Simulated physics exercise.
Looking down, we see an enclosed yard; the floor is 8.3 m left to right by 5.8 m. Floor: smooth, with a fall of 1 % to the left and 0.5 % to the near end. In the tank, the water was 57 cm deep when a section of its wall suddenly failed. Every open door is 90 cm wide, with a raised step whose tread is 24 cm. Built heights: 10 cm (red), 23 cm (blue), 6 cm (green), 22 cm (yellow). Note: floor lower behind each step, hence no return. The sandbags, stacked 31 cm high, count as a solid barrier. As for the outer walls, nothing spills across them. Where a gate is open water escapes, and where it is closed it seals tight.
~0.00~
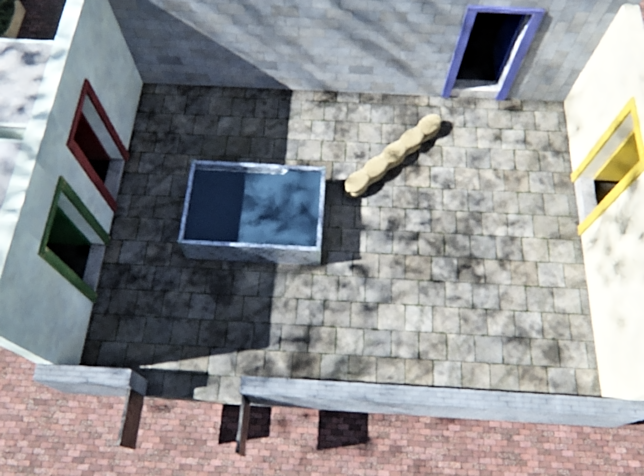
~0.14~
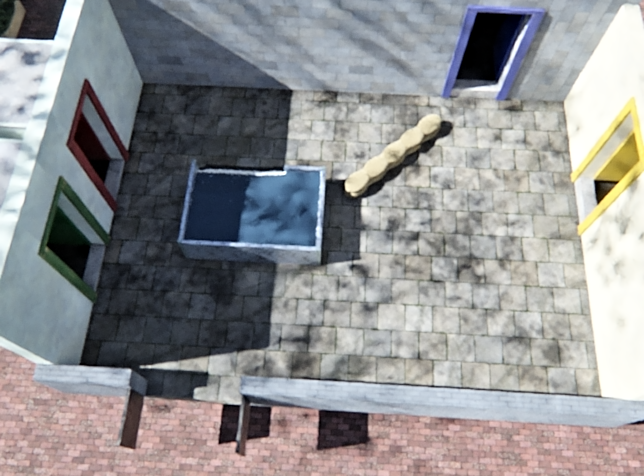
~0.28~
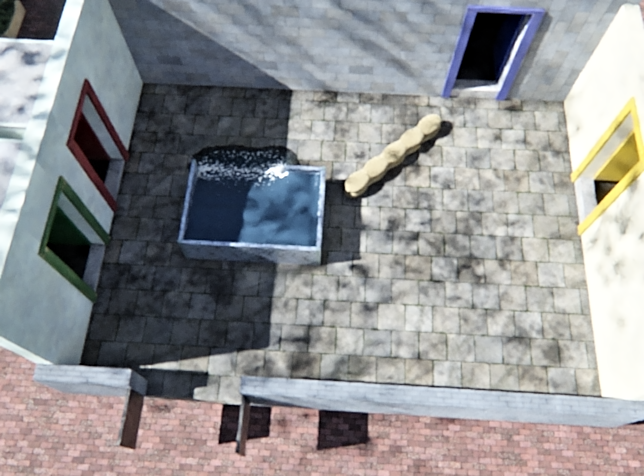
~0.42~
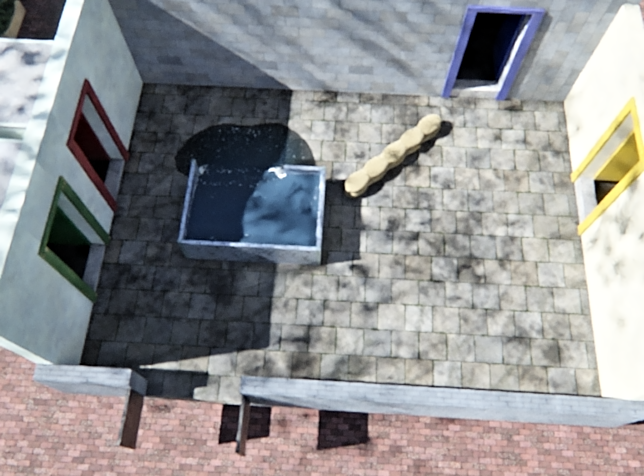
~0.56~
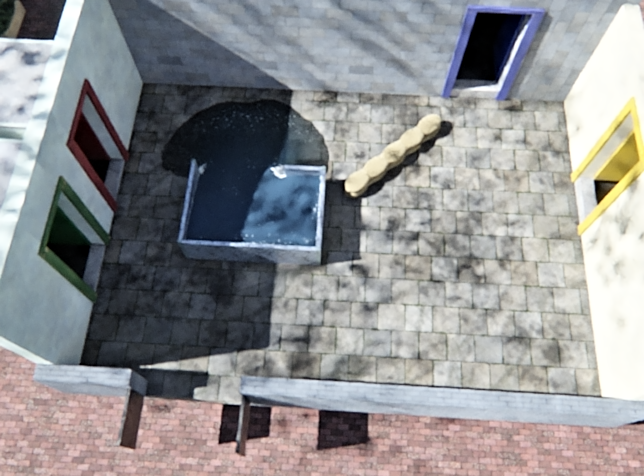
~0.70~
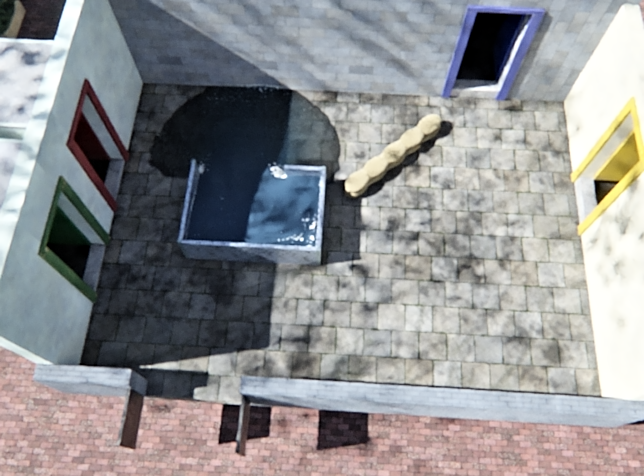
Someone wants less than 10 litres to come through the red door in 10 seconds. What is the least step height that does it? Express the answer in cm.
It needs to be around 8 cm high.
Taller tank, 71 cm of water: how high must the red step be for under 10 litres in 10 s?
Then a height close to 10.0 cm.
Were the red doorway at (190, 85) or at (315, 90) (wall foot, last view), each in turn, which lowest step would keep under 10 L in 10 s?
In turn: Roughly 24 cm, roughly 17 cm.
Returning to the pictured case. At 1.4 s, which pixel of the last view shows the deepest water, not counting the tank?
Look close to (241, 96).
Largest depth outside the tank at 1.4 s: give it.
Max depth: Around 37 cm.
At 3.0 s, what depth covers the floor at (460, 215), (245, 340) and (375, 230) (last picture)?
In that order: 0, 0 and 0 cm.
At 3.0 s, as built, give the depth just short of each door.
Door by door, in centimetres - red 9, blue 3, green 0, yellow 0.
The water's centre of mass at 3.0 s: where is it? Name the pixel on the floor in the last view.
Centre of mass: About (244, 151) px.
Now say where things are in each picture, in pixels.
In the first picture, the tank at (254, 206) is whole and still, 57 cm deep; the red door at (102, 153) is dry.
In the second picture, the gap is on the far side, the front 0.3 m out at a hidden place; the back of the tank holds 57 cm.
In the third picture, the front is at (221, 150), 0.7 m from the gap on the far side; 1.2 m2 of floor is wet, 57 cm left at the back.
In the fourth picture, the front is at (262, 127), 1.3 m from the gap on the far side; 2.4 m2 of floor is wet, 54 cm left at the back.
In the fifth picture, the front is at (262, 104), 1.8 m from the gap on the far side; 3.8 m2 of floor is wet, 49 cm left at the back.
In the sixth picture, the gap is on the far side, the front 2.2 m out at (221, 87); the back of the tank holds 49 cm; the red door at (102, 153), 2.3 m from the gap, is still 1.1 m from the nearest water.
After 1.4 s water covers 15 % of the floor, deepest (37 cm) near (241, 96); it has not reached the red door.
After 3.0 s water covers 30 % of the floor, deepest (30 cm) near (143, 84); 9 cm at the red door, 0 litres in over its 10 cm step.
After 10.0 s water covers 75 % of the floor, deepest (10 cm) near (78, 375); 6 cm at the red door, 1 litre in over its 10 cm step.
At the red door as built, the water arrived by 2.5 s and peaked near 10 cm at 4.2 s.
With a step of 7 cm, 19 litres would have come in within the 10 s; with 9.5 cm, 2 litres. So under 10 litres takes about 8 cm.
